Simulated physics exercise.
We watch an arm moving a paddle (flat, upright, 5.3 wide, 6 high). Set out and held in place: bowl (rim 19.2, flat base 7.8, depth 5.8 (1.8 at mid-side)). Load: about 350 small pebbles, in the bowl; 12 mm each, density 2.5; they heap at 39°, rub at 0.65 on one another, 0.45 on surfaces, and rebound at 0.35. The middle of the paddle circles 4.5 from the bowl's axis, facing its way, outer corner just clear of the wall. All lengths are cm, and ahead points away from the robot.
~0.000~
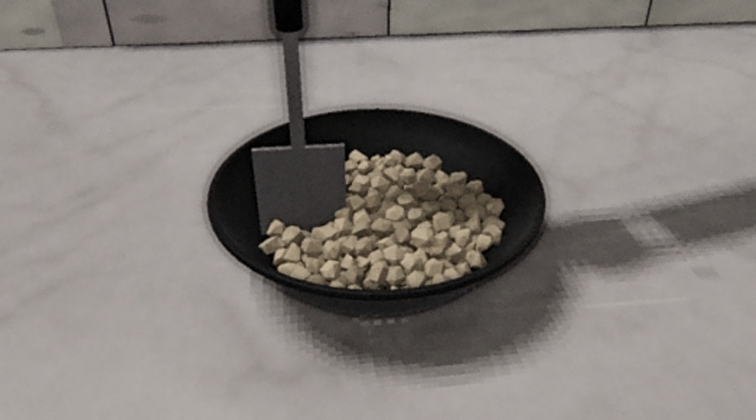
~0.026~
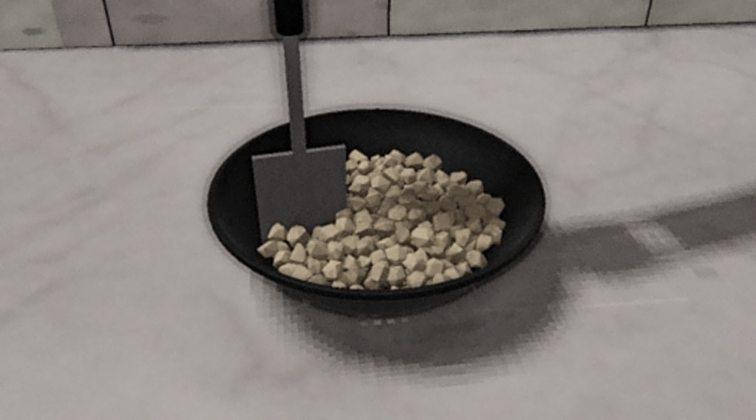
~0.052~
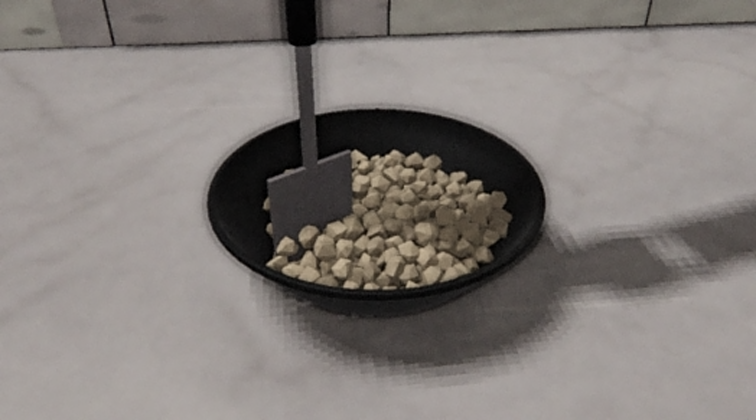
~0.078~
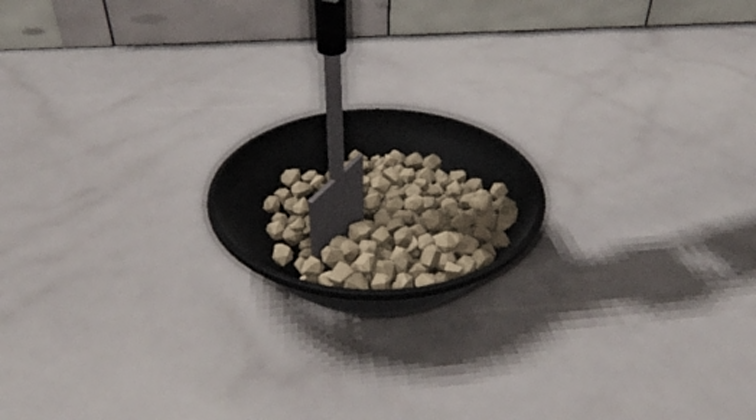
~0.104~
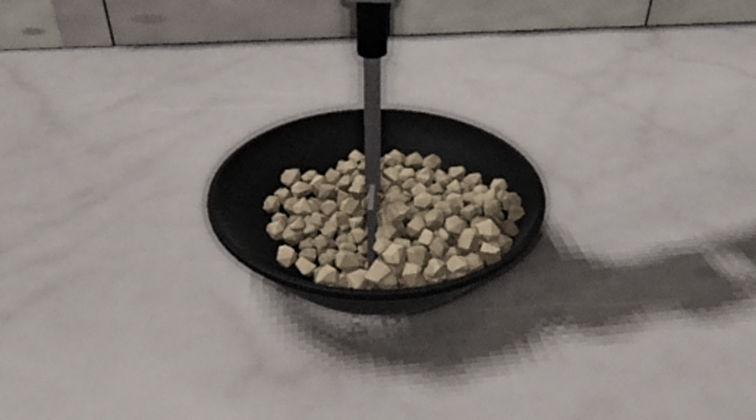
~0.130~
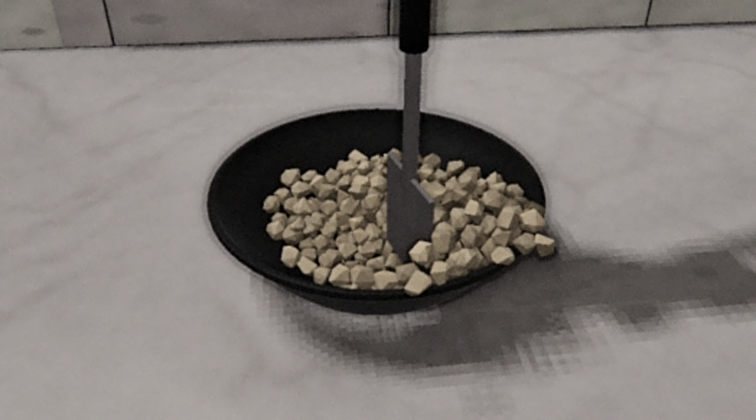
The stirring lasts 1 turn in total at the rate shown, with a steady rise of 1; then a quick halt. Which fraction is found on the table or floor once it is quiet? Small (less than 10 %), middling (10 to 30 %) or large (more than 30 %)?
On the table or floor the share is large, more than 30 %.
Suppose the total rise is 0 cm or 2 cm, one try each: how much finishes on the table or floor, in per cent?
Some 45 and 30 per cent.
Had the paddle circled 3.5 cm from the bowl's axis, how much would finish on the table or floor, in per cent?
It would be near 40 per cent.
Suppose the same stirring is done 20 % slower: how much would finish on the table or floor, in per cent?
Then about 35 per cent.
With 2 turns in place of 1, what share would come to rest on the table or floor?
Then about 55 per cent.
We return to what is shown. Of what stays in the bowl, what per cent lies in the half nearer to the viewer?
About 50 per cent.
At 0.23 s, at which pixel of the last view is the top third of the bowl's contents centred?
At about (433, 144).
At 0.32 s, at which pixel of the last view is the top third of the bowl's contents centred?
Around (307, 144).
After 0.23 s, 200° round, highest piece 12 above the table; 290 in the bowl, 2 on the table or floor, 56 in flight or on the tool.
After 0.32 s, 294° round, highest piece 10 above the table; 241 in the bowl, 47 on the table or floor, 60 in flight or on the tool.
After 0.57 s, 0° round, highest piece 5 above the table; 199 in the bowl, 149 on the table or floor.
After 1.27 s, 0° round, highest piece 5 above the table; 199 in the bowl, 149 on the table or floor.
In the end, 199 in the bowl, 149 on the table or floor. That is 43 % on the table or floor.
